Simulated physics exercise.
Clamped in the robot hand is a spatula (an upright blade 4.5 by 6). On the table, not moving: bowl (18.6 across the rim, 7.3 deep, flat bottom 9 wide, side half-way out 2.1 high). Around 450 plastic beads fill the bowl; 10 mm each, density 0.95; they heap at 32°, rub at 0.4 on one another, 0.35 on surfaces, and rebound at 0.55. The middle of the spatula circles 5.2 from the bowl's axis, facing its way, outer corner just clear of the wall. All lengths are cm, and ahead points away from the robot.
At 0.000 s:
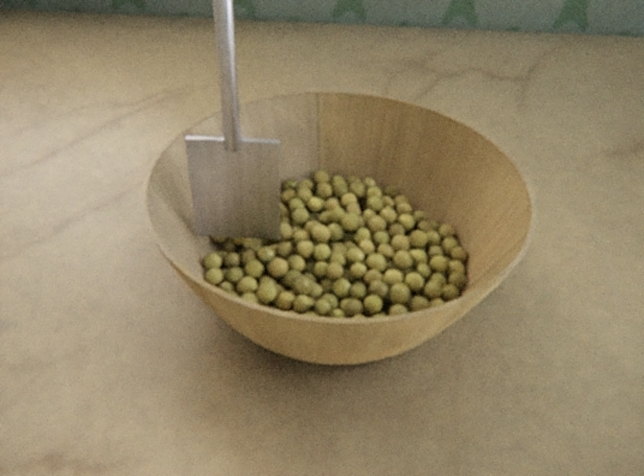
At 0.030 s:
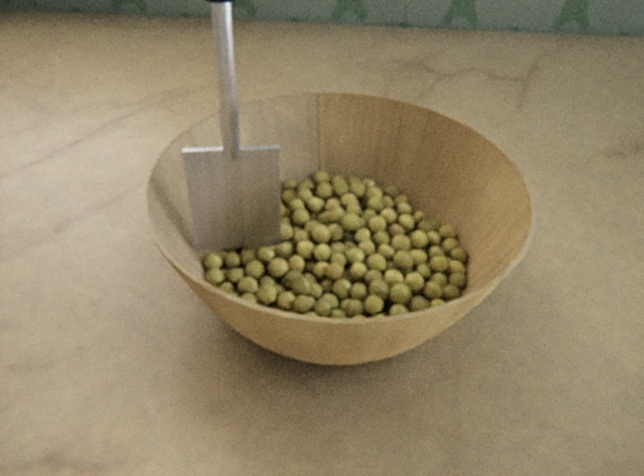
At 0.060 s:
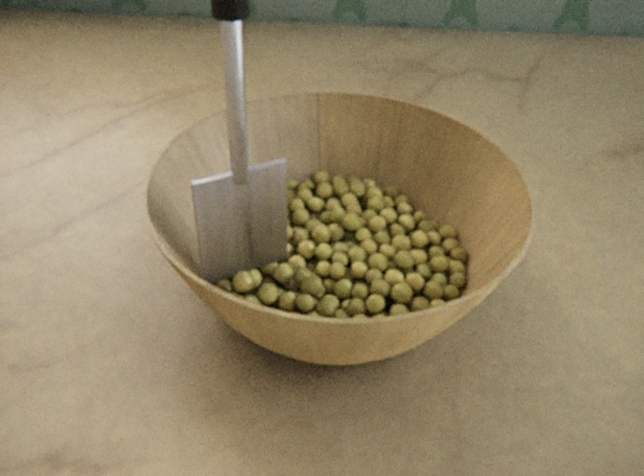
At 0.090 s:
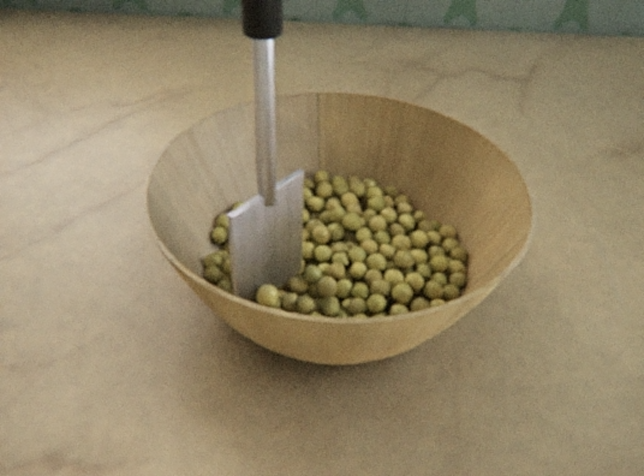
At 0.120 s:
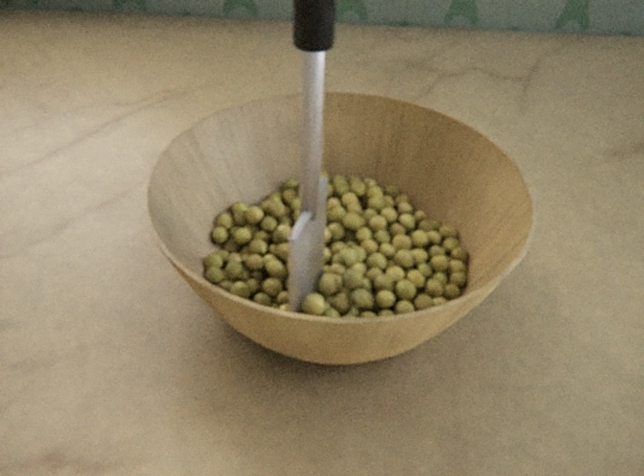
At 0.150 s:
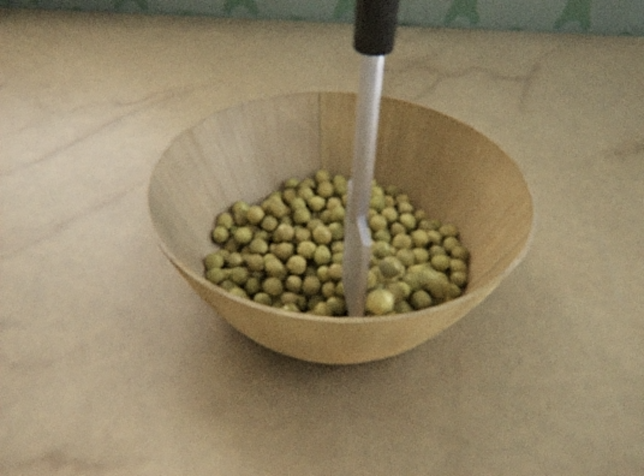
In the video, a black-handled spatula with a flat metal blade sweeps through small green balls in a stationary wooden bowl, curving from the left toward the viewer and rightward as its blade turns edge-on, pushing nearby balls aside.
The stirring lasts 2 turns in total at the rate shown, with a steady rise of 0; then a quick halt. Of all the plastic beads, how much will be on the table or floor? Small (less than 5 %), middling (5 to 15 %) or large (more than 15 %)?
Answer: Middling; 5 to 15 % of the plastic beads finish on the table or floor.
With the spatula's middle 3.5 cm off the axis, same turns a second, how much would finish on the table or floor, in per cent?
It would be near 5 per cent.
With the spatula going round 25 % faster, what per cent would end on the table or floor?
It would be near 10 per cent.
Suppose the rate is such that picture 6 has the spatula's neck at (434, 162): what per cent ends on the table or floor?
Some 15 per cent.
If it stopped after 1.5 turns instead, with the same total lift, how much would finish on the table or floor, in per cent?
Then about 5 per cent.
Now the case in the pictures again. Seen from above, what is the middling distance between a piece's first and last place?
Roughly 1 cm.
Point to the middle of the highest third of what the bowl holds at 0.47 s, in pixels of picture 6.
Near (278, 237).
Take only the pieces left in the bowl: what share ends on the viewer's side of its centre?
About 55 per cent.
After 0.47 s, 341° round, highest piece 8 above the table; 443 in the bowl, 2 on the table or floor, 2 in flight or on the tool.
After 0.79 s, 224° round, highest piece 8 above the table; 424 in the bowl, 14 on the table or floor, 9 in flight or on the tool.
After 1.15 s, 0° round, highest piece 6 above the table; 416 in the bowl, 31 on the table or floor.
After 1.85 s, 0° round, highest piece 6 above the table; 416 in the bowl, 31 on the table or floor.
At rest, 416 in the bowl, 31 on the table or floor. That is 7 % on the table or floor.
